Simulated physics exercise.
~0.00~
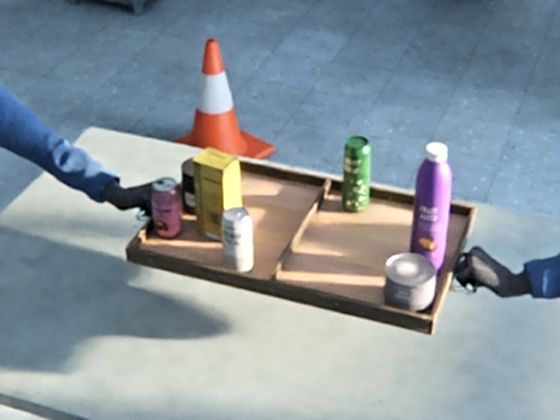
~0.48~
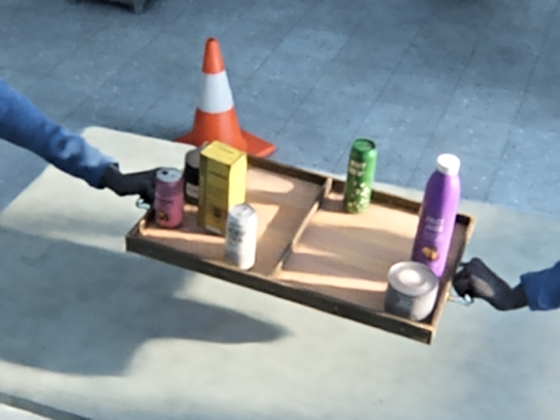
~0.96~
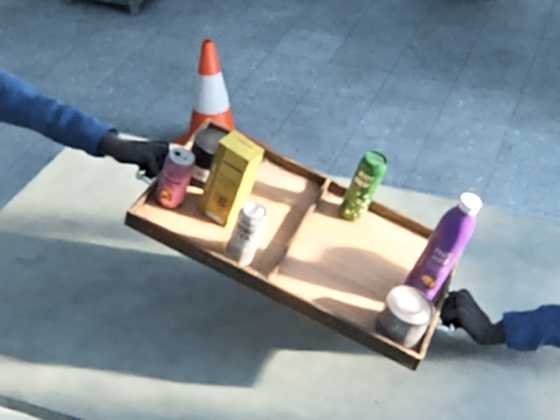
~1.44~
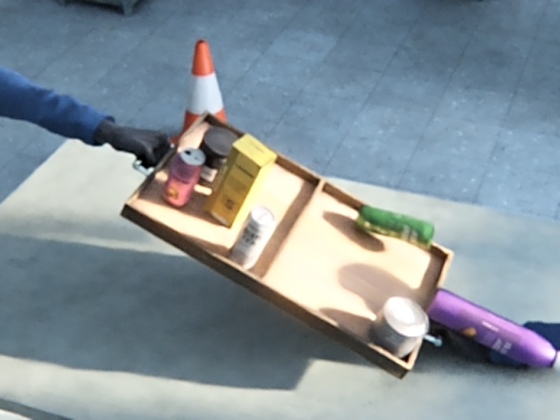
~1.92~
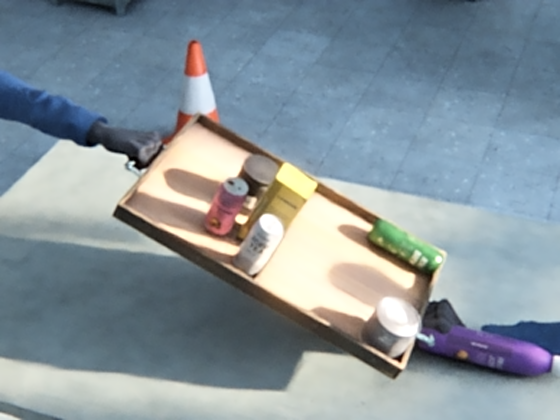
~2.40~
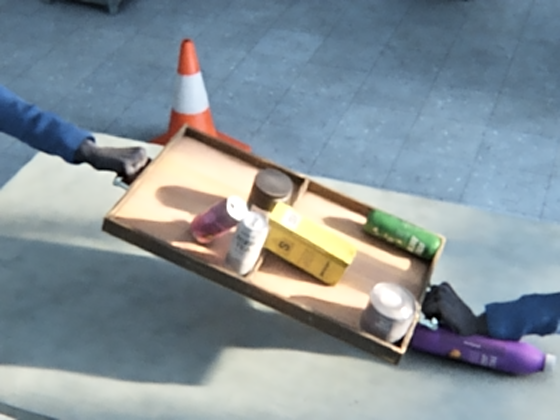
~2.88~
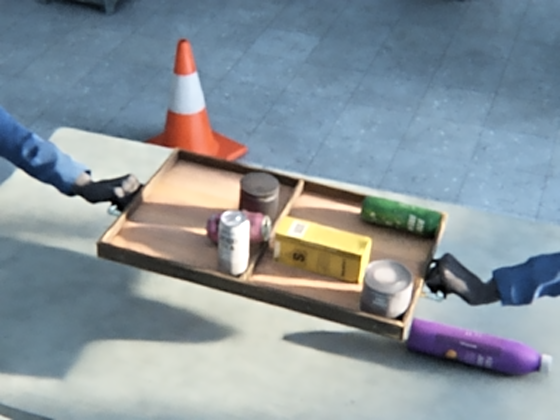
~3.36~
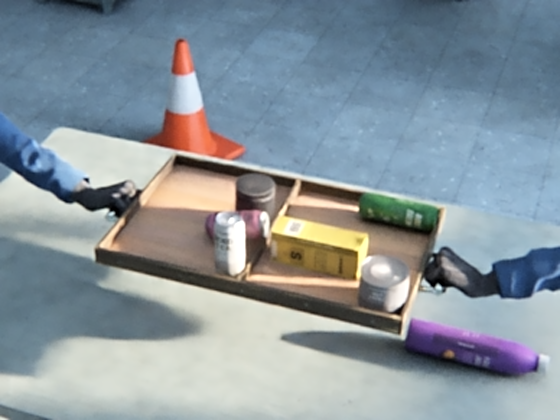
At the start, two gloved hands hold a divided wooden tray level over a pale table, with cans, a yellow carton, a grey tub, a dark jar and a purple bottle standing on it, and a traffic cone behind. The hands tip the tray down to the right, and the purple bottle topples off onto the table while the green can falls over. The carton, pink can and jar slide toward the crossbar. As the tray is levelled, the carton and then the pink can fall over. It ends level, with the jar, white can and tub still upright.
